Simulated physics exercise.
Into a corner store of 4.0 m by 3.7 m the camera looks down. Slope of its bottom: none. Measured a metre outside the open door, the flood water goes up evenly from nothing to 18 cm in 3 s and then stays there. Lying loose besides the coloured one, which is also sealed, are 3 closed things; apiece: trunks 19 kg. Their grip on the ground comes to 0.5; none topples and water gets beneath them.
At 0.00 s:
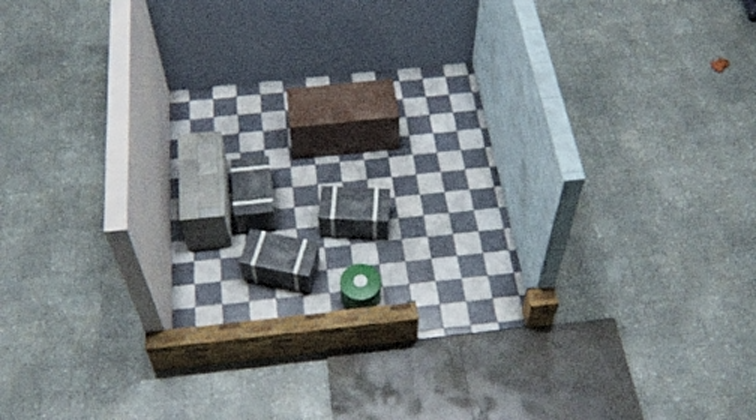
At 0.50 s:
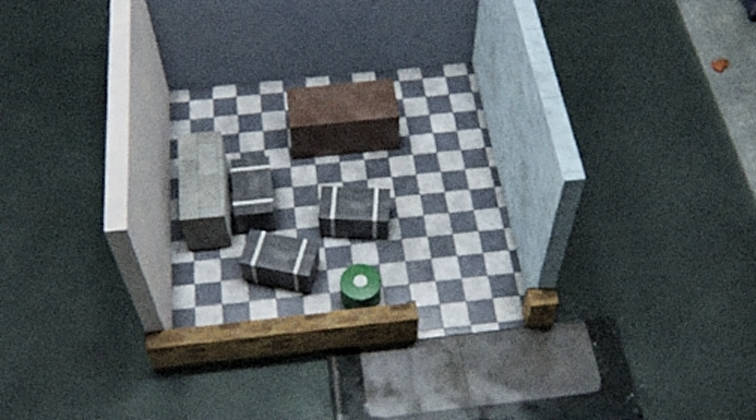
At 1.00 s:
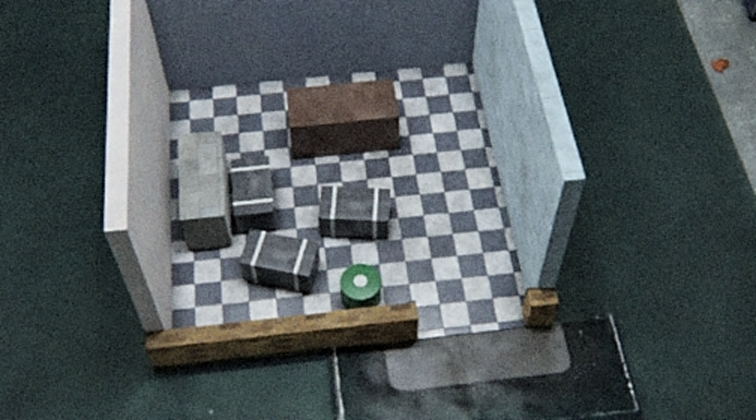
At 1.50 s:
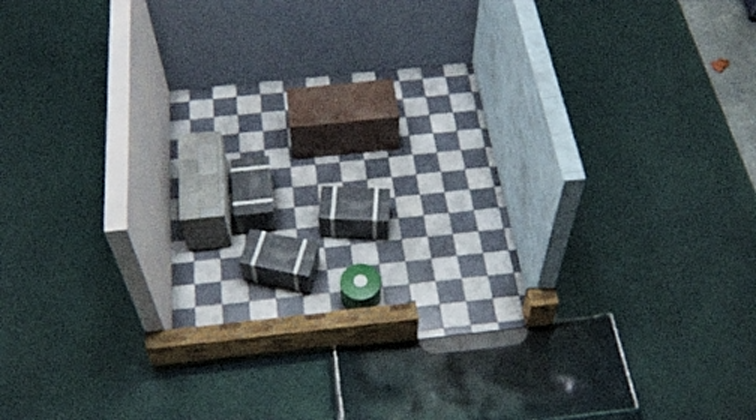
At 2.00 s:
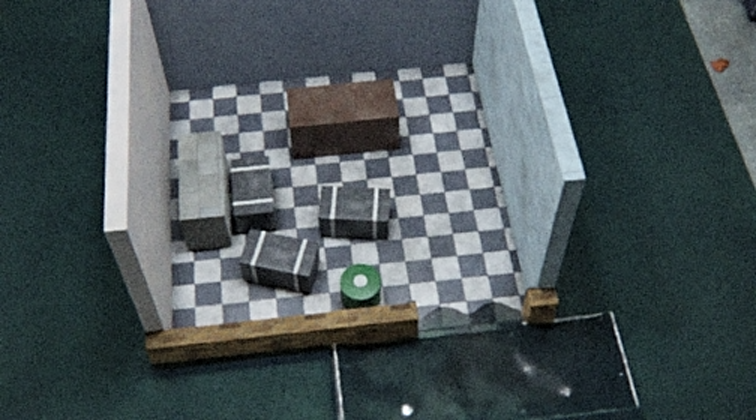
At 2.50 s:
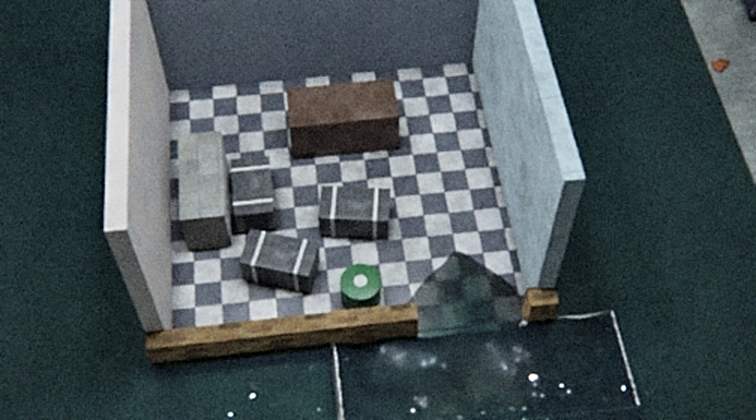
Dark water spread over the ground around a small checkered-floor room, covered the slab outside its doorway, then crept in through the opening, while the green tub and the dark boxes inside stayed still.
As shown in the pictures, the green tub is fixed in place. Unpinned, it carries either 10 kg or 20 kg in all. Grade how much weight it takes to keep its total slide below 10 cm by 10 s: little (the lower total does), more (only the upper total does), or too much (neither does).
Grade: Little.
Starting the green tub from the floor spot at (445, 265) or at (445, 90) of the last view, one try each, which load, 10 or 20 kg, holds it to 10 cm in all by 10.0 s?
In order: Both fall short; both fall short.
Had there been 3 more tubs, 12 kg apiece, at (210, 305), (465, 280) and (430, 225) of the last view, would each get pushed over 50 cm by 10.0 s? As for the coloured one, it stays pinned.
In turn: Within it, beyond it, beyond it.
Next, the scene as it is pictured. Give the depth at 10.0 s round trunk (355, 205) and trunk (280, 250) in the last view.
Close to 8 and 4 centimetres.
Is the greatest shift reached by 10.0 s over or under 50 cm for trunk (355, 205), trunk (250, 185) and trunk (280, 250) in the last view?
In that order: Over, less, less.
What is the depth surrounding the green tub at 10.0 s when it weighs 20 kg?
Depth: Approx. 3 cm.
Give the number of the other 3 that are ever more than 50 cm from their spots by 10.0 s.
Counting them up, I find 1.
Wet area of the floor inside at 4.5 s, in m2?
Somewhere about 5.5 m2, give or take.
After 3.5 s the green tub would be 0 cm from its start with 10 kg and 0 cm from its start with 20 kg; 0 cm of water round it then.
After 4.5 s the green tub would be 0 cm from its start with 10 kg and 0 cm from its start with 20 kg; 1 cm of water round it then.
After 7.0 s the green tub would be 0 cm from its start with 10 kg and 0 cm from its start with 20 kg; 2 cm of water round it then.
After 10.0 s the green tub would be 0 cm from its start with 10 kg and 0 cm from its start with 20 kg; 3 cm of water round it then.
